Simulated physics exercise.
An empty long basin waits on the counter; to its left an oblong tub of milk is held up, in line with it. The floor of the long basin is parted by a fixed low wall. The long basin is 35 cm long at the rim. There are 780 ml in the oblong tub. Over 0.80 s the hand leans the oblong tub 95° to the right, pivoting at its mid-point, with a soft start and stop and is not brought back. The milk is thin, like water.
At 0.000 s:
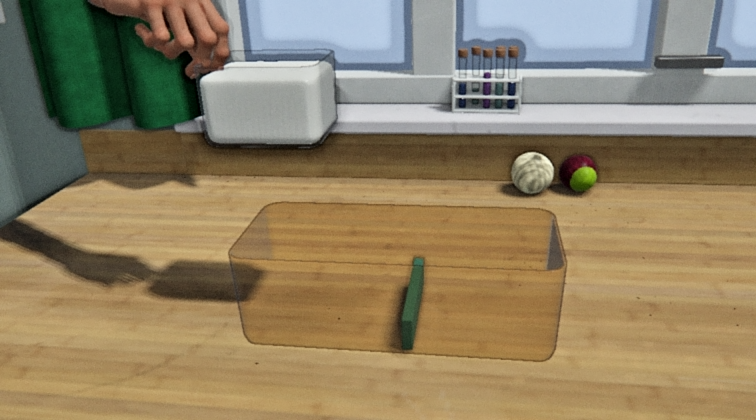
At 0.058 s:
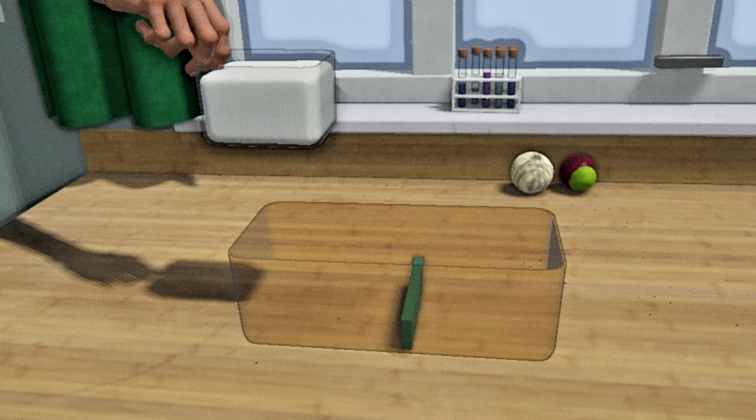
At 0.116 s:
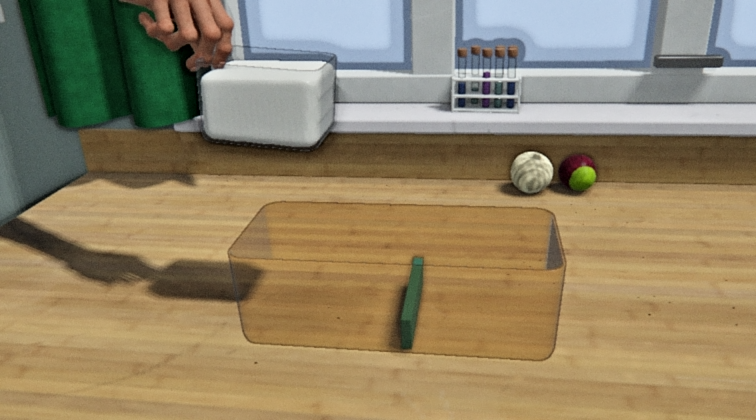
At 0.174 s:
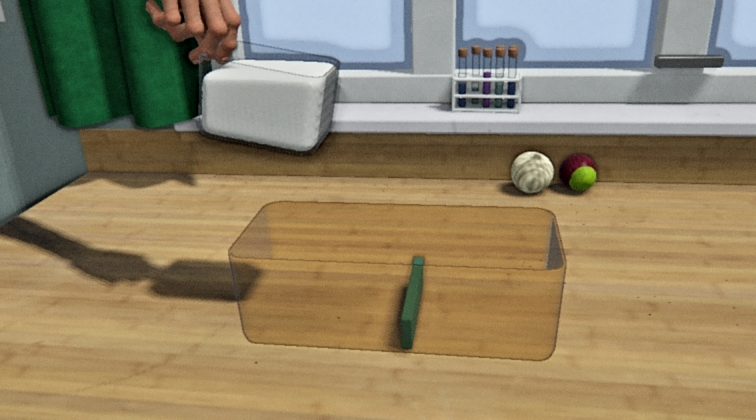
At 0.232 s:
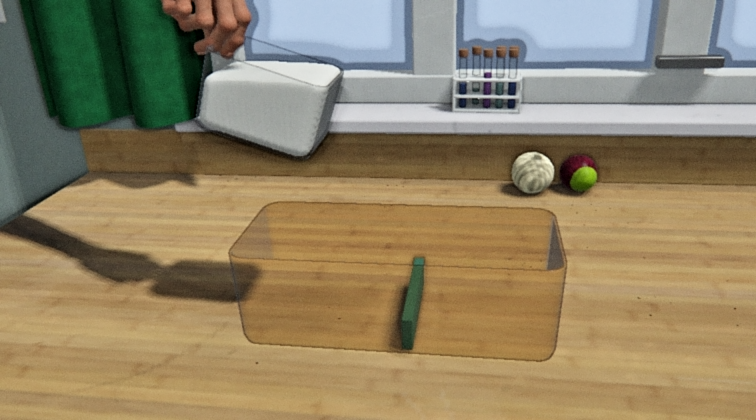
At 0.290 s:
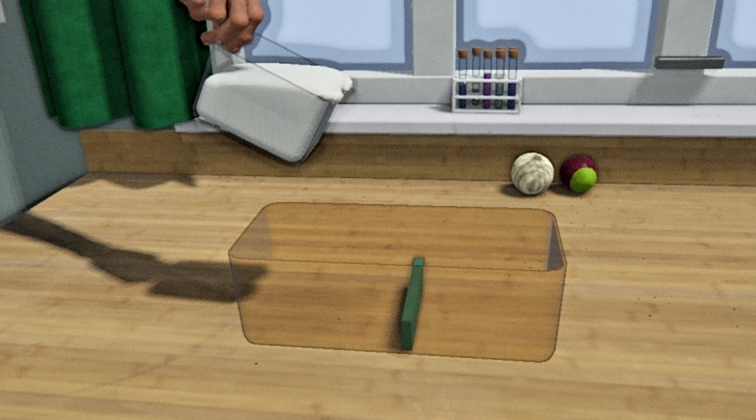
At the start, a hand holds an oblong white tub of milk upright, to the left of an empty clear basin with a low green wall inside. The hand slowly leans the tub to the right, its right end dipping, until the milk just begins passing over the lowered edge.
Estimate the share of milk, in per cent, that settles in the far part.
Roughly 52 per cent is past the wall.
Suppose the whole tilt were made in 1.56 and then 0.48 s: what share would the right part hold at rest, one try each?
First 55, then 35 per cent.
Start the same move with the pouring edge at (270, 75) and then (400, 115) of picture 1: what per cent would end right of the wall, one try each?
First 10, then 90 per cent.
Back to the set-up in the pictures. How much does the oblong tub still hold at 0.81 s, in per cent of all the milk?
Some 12 per cent.
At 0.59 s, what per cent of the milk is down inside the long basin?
Some 20 per cent.
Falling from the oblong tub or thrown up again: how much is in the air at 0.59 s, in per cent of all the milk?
About 38 per cent.
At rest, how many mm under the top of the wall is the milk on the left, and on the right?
Some 26 mm on the left and 22 mm on the right.
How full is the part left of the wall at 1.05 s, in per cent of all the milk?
Some 40 per cent.
Then, 0.59 s in, the tilt is 80° and 42 per cent is still to pour, 6 is left of the wall and 13 right of it.
Then, 0.81 s in, the tilt is 95° and 13 per cent is still to pour, 26 is left of the wall and 52 right of it.
Then, 1.05 s in, the tilt is 95° and 4 per cent is still to pour, 40 is left of the wall and 52 right of it.
Then, 1.30 s in, the tilt is 95° and 2 per cent is still to pour, 44 is left of the wall and 52 right of it.
Finally, 46 per cent lies left of the wall, 52 right of it and 1 outside.
